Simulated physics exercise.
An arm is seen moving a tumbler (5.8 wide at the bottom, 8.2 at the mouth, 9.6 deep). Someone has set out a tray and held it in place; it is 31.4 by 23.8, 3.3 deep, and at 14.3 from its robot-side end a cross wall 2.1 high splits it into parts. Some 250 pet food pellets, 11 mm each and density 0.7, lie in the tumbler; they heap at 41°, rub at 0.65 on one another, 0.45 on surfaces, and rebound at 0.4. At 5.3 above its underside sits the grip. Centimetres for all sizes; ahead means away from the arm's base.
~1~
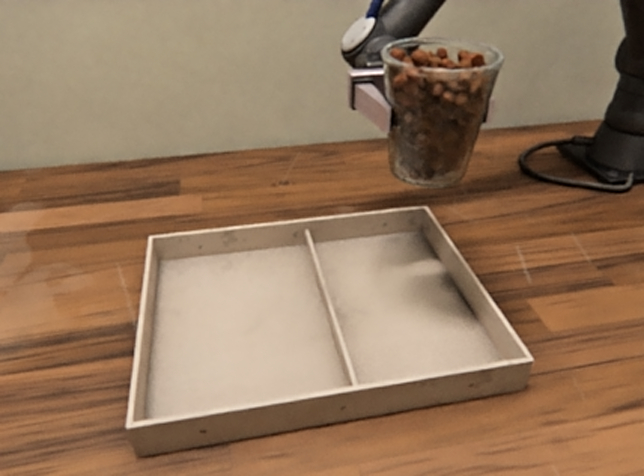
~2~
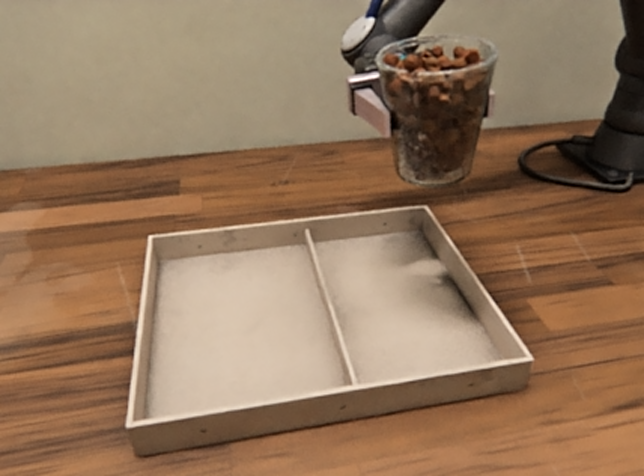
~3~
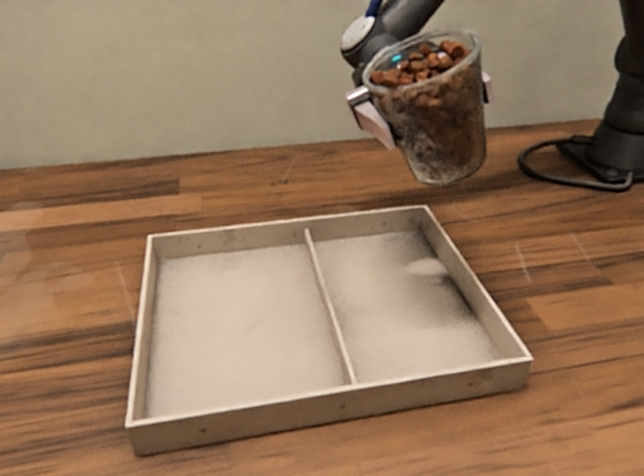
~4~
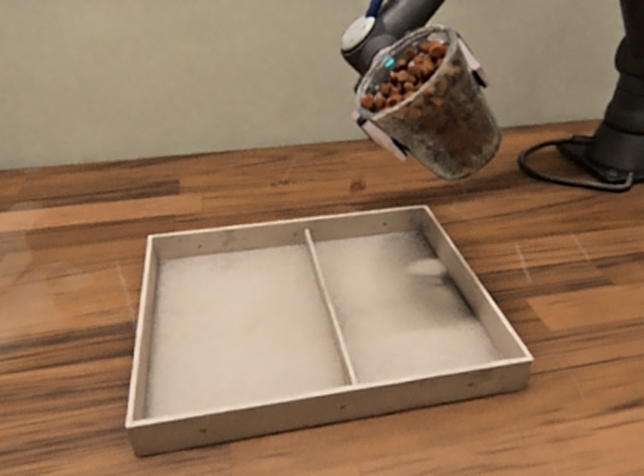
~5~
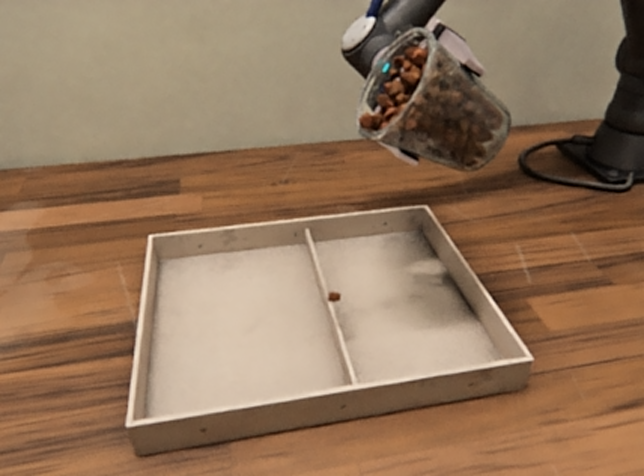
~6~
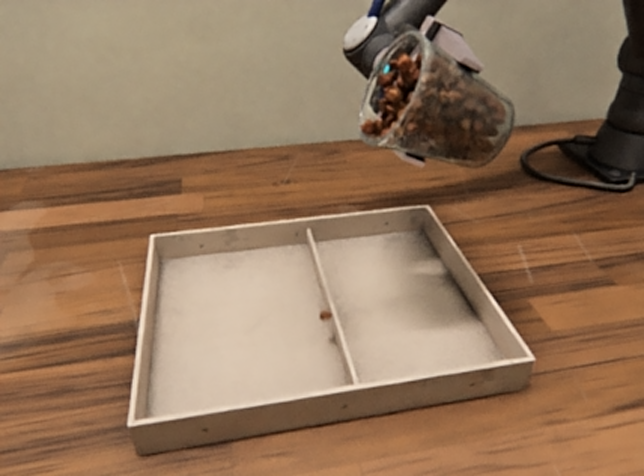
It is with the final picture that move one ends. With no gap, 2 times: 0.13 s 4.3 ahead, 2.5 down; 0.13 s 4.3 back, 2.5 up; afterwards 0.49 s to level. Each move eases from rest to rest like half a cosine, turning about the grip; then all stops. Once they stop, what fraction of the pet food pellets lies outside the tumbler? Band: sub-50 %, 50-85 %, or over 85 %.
Band: Sub-50 %.
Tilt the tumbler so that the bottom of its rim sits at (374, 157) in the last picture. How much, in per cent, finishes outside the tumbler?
About 65 per cent.
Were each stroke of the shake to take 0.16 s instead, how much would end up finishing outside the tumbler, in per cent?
That would give around 15 per cent.
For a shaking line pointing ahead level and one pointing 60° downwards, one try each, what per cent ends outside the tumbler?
You'd get about 45 per cent with the first setting and about 10 per cent with the second.
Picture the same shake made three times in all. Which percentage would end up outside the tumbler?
Result: Approximately 25 per cent.
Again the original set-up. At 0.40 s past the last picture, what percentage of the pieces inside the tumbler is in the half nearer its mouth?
Near 55 in a hundred.
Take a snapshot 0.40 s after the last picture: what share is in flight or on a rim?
Roughly 1 per cent.
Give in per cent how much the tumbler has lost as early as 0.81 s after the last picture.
I'd put it at some 25 percent.
Then, 0.40 s later, tilted 64° forward, highest piece 21 above the table; 209 in the tumbler, 35 in the far-side part, 5 in the robot-side part, 3 in flight or on a rim.
Then, 0.81 s later, tilted 23° forward, highest piece 24 above the table; 194 in the tumbler, 48 in the far-side part, 10 in the robot-side part.
Then, 1.21 s later, level, highest piece 26 above the table; 194 in the tumbler, 48 in the far-side part, 10 in the robot-side part.
Then, 2.26 s later, level, highest piece 26 above the table; 194 in the tumbler, 48 in the far-side part, 10 in the robot-side part.
At rest, 194 in the tumbler, 48 in the far-side part, 10 in the robot-side part. That is 23 % outside the tumbler.
